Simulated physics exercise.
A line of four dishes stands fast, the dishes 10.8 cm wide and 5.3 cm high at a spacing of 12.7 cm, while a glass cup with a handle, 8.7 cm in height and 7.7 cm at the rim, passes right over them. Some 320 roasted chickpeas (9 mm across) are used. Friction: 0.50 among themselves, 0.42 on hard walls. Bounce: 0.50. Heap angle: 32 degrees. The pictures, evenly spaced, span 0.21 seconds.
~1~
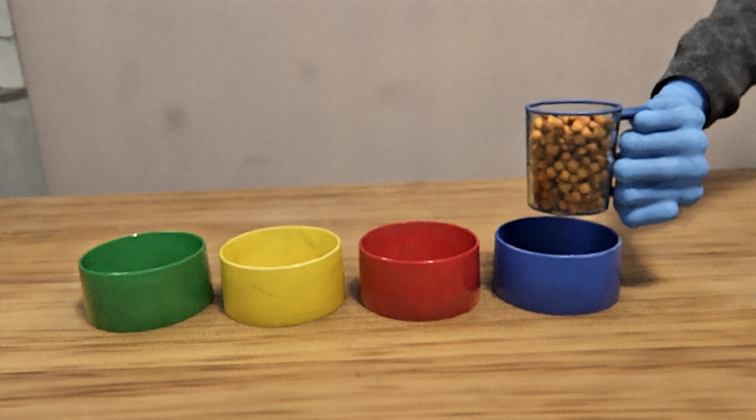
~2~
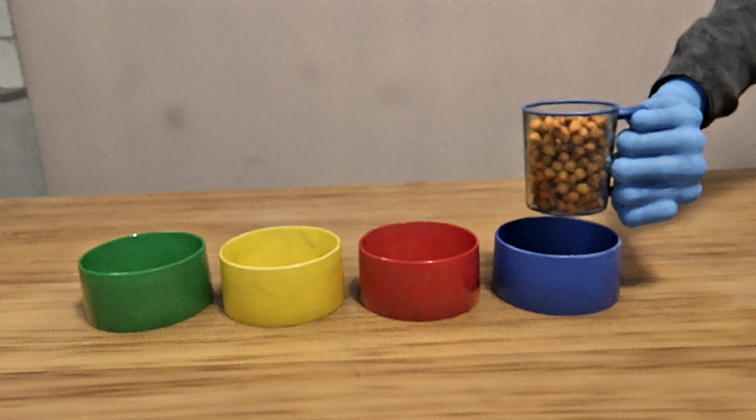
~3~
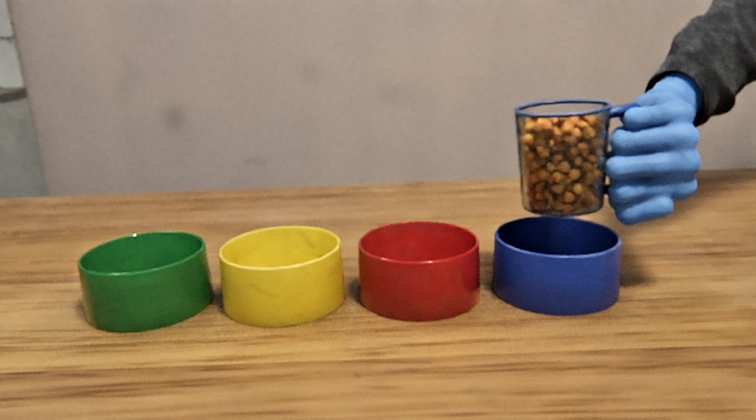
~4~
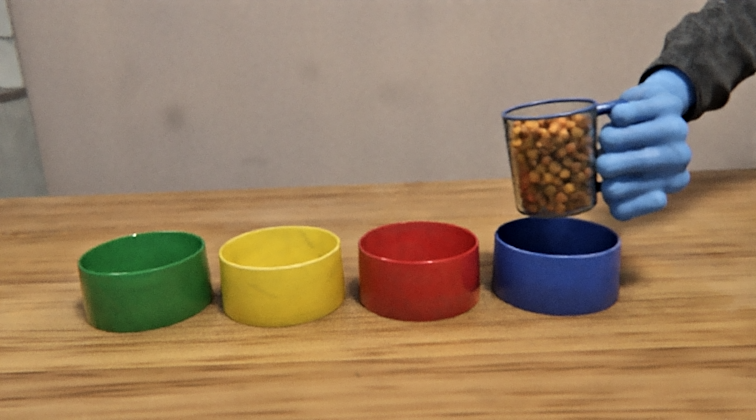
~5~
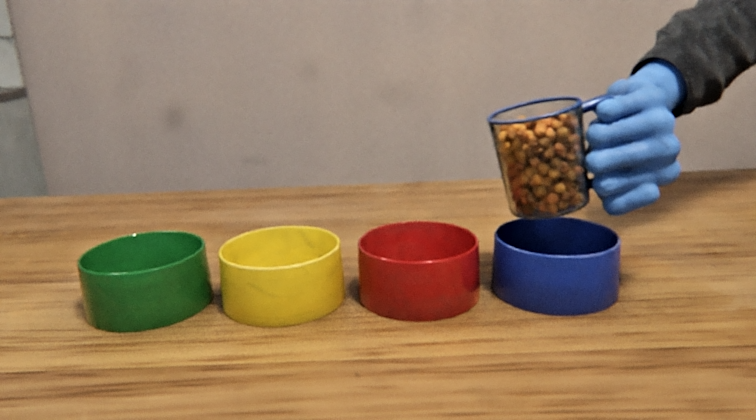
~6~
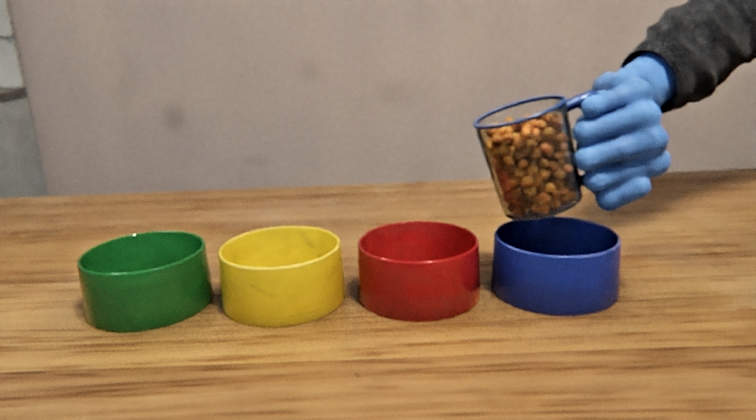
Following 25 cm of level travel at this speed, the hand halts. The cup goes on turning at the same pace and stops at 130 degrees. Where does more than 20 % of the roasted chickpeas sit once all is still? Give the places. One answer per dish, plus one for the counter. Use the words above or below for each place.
Red dish: Below; blue dish: Below; green dish: Below; yellow dish: Above; counter: Below.
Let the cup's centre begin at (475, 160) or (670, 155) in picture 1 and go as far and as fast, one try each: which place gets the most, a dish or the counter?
First try: Green; second try: Counter.
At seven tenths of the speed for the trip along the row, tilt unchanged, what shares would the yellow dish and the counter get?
Shares - yellow 90, counter 10.
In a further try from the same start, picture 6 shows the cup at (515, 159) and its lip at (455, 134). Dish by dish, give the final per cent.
Red 0, blue 0, green 0, yellow 80.
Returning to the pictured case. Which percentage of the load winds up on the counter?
Roughly 10 percent.
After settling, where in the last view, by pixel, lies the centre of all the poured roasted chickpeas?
Est. centre at rest: (269, 277) px.
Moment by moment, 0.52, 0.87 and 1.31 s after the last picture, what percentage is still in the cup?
In order, near 100 %, 80 % and 0 %.
Then, 0.52 s after the last picture, tilt 70 degrees; cup holds 100 %.
Then, 0.87 s after the last picture, tilt 106 degrees; cup holds 80 %, yellow 20 %.
Then, 1.31 s after the last picture, tilt 130 degrees; cup holds 0 %, yellow 90 %.
In the end, red 0 %, blue 0 %, green 0 %, yellow 90 %, counter 10 %.
